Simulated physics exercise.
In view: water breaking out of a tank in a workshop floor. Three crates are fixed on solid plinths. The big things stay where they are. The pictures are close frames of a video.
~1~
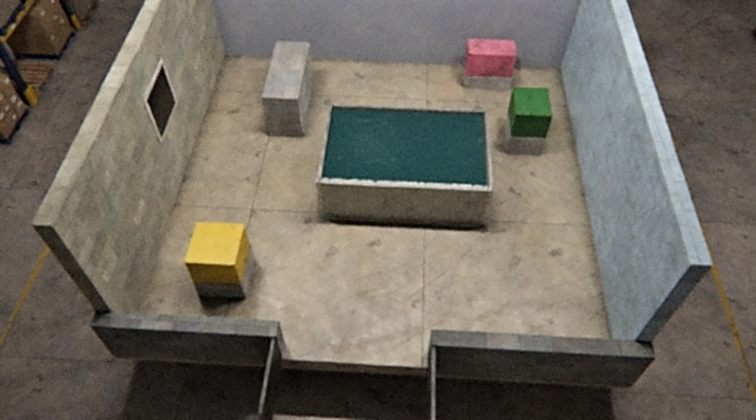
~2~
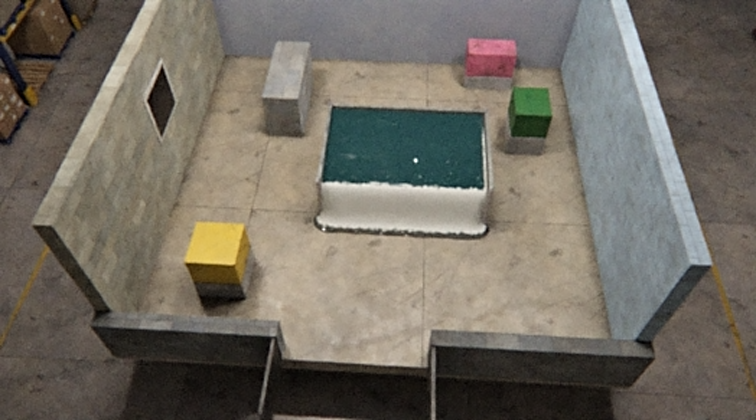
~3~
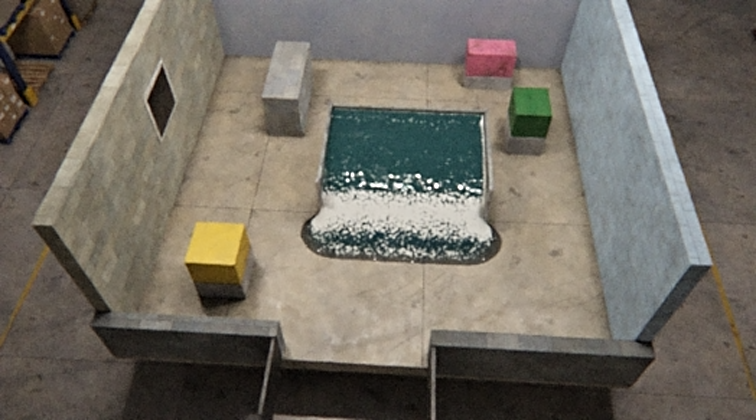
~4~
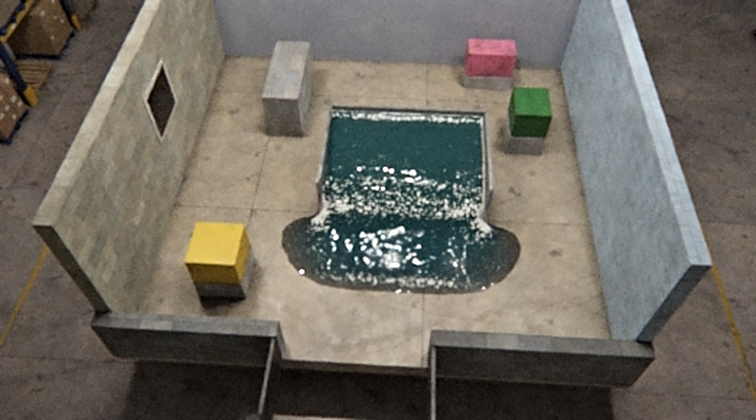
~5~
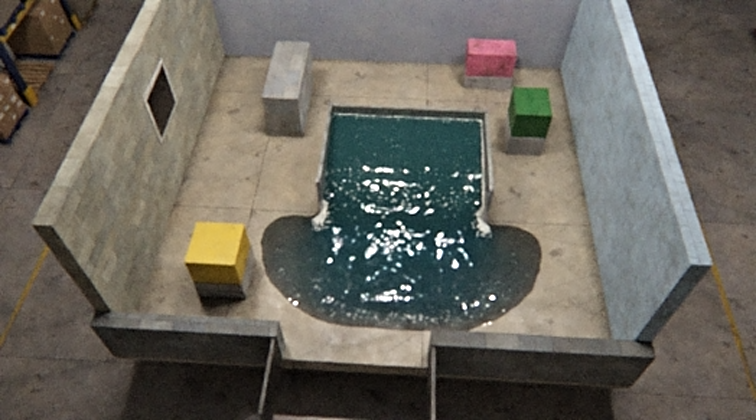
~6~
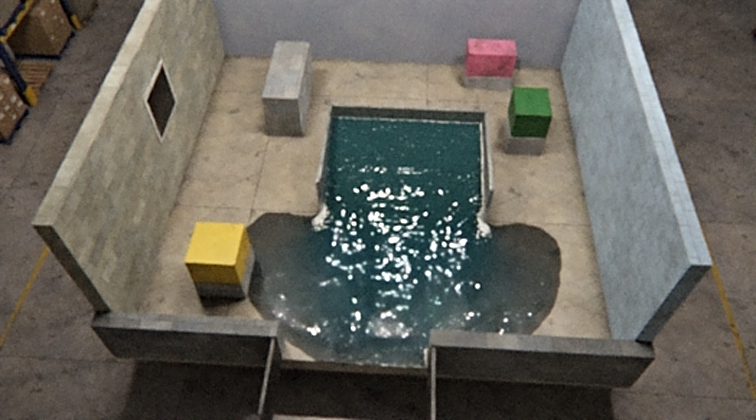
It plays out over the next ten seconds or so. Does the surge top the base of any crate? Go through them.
In the end: The yellow crate stays dry; the pink crate stays dry; the green crate stays dry.
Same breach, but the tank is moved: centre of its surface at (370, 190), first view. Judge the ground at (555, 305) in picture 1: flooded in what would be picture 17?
There: Awash.
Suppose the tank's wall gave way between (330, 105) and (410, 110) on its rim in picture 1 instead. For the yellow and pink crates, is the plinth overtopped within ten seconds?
In short: The yellow crate is safe, the pink crate is wetted.
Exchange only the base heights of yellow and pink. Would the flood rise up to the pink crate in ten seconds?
In short: Pink crate remains dry.
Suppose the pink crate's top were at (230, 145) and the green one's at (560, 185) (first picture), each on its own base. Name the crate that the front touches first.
First comes the yellow crate.
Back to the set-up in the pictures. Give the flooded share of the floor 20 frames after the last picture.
Some 55 per cent.
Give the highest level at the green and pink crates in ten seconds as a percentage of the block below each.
In turn 50 and 40 per cent.
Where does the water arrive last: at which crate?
Last comes the pink-painted one.
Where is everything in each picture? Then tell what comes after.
The open tank at (406, 148) is whole and still, in the first frame.
The front is at (317, 219), out from the gap at (403, 210), in the second frame.
Water pours out at (403, 211) and has run to (308, 235), in the third frame.
The front is at (288, 243), out from the gap at (403, 212), in the fourth frame.
Water pours out at (403, 212) and has run to (275, 277), in the fifth frame.
The front is at a hidden place, out from the gap at (403, 212), in the sixth frame.
A moment on, water covers 35 % of the floor; the yellow crate water round its plinth, the pink crate not reached, the green crate not reached.
Next, water covers 35 % of the floor; the yellow crate water round its plinth, the pink crate not reached, the green crate not reached.
Then, water covers 55 % of the floor; the yellow crate water round its plinth, the pink crate not reached, the green crate water round its plinth.
Later, water covers 80 % of the floor; the yellow crate water round its plinth, the pink crate water round its plinth, the green crate water round its plinth.
In the end, water covers 100 % of the floor; the yellow crate stayed above the water, the pink crate stayed above the water, the green crate stayed above the water.
